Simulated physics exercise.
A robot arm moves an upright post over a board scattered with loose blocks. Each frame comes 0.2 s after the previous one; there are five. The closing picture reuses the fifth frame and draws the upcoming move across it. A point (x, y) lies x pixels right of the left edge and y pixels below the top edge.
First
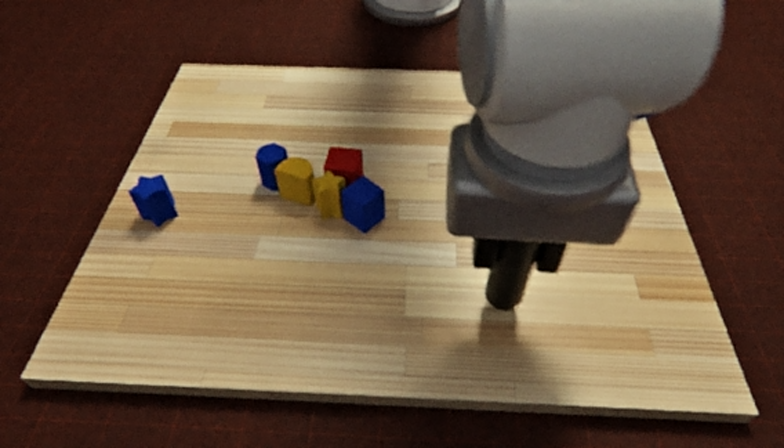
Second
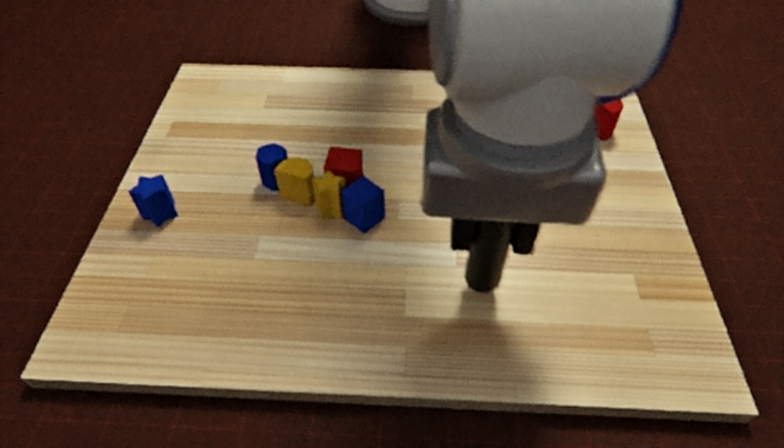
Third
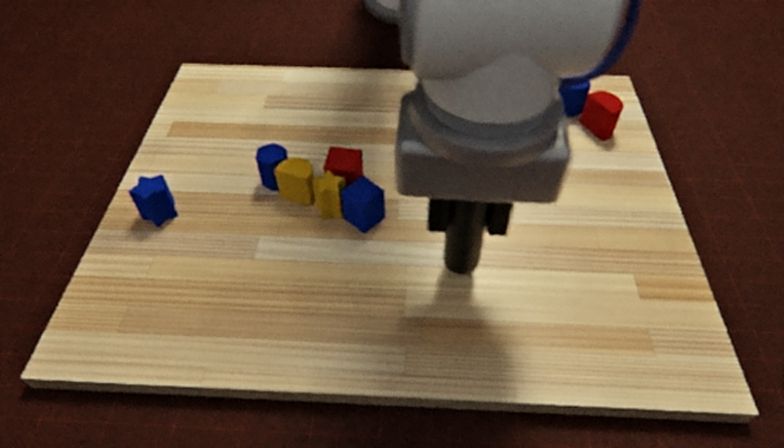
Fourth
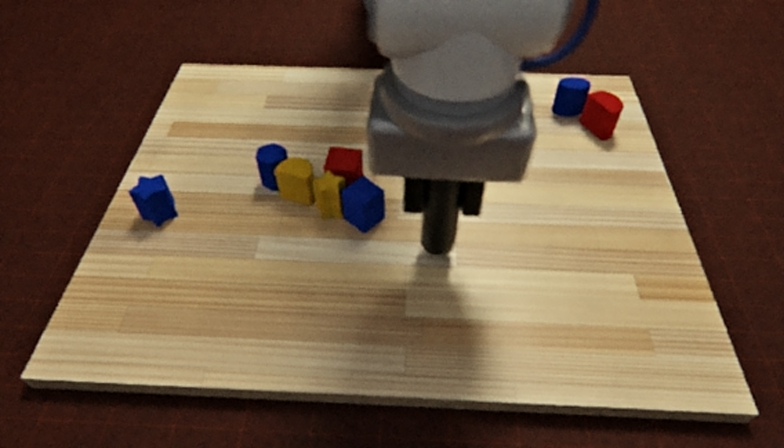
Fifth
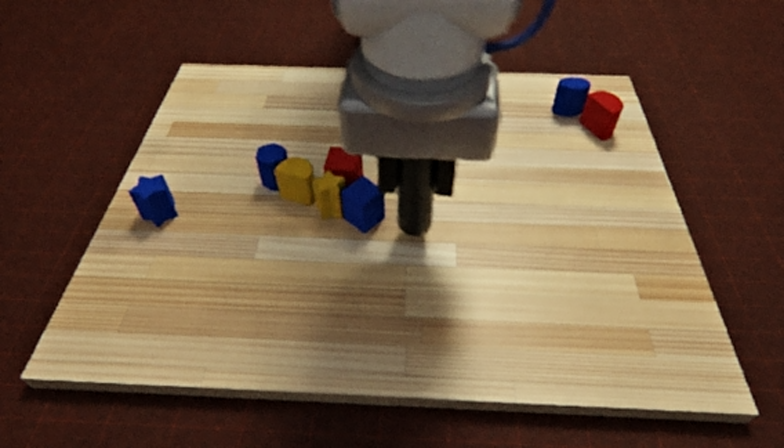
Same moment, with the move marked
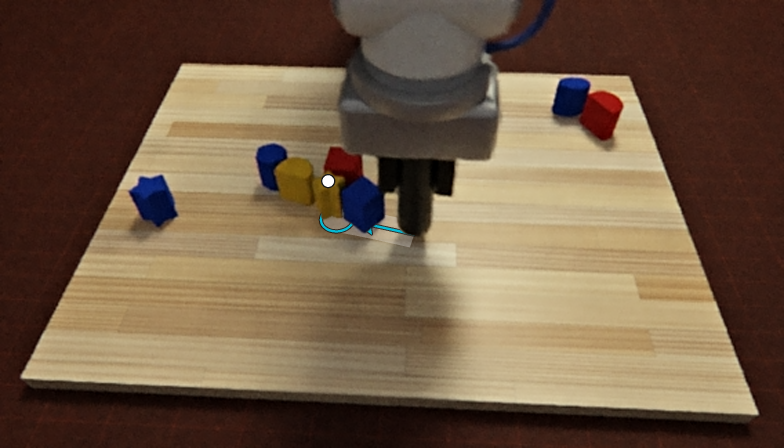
Over a wooden board of scattered blocks, a robot arm moves its post left and away.
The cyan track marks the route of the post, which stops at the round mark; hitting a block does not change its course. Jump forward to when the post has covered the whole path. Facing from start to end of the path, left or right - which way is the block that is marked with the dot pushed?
With start-to-end as forward, it shifts left.
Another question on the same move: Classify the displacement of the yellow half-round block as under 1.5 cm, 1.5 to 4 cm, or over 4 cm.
Its displacement is between 1.5 and 4 cm.
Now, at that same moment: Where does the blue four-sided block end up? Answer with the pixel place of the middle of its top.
In the picture, it is at (302, 185).
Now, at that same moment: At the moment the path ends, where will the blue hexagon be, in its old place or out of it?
The block in question is displaced by the end.
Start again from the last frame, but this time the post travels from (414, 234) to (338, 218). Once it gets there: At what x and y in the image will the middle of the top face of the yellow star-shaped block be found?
Its top centre lands on (272, 187).
The line goes from (414, 234) directly to (337, 219); the dot is on the yellow star-shaped block.
The first path, step by step. Halfway along, post (374, 214); yellow half-round block (290, 166), turned 15° clockwise; yellow star-shaped block (315, 181), turned 15° clockwise; blue four-sided block (344, 188), turned 15° anticlockwise.
At the end, post (336, 207); blue hexagon (264, 143), turned 15° clockwise; yellow half-round block (261, 167), turned 80° clockwise; yellow star-shaped block (272, 187); blue four-sided block (302, 185), turned 35° anticlockwise.
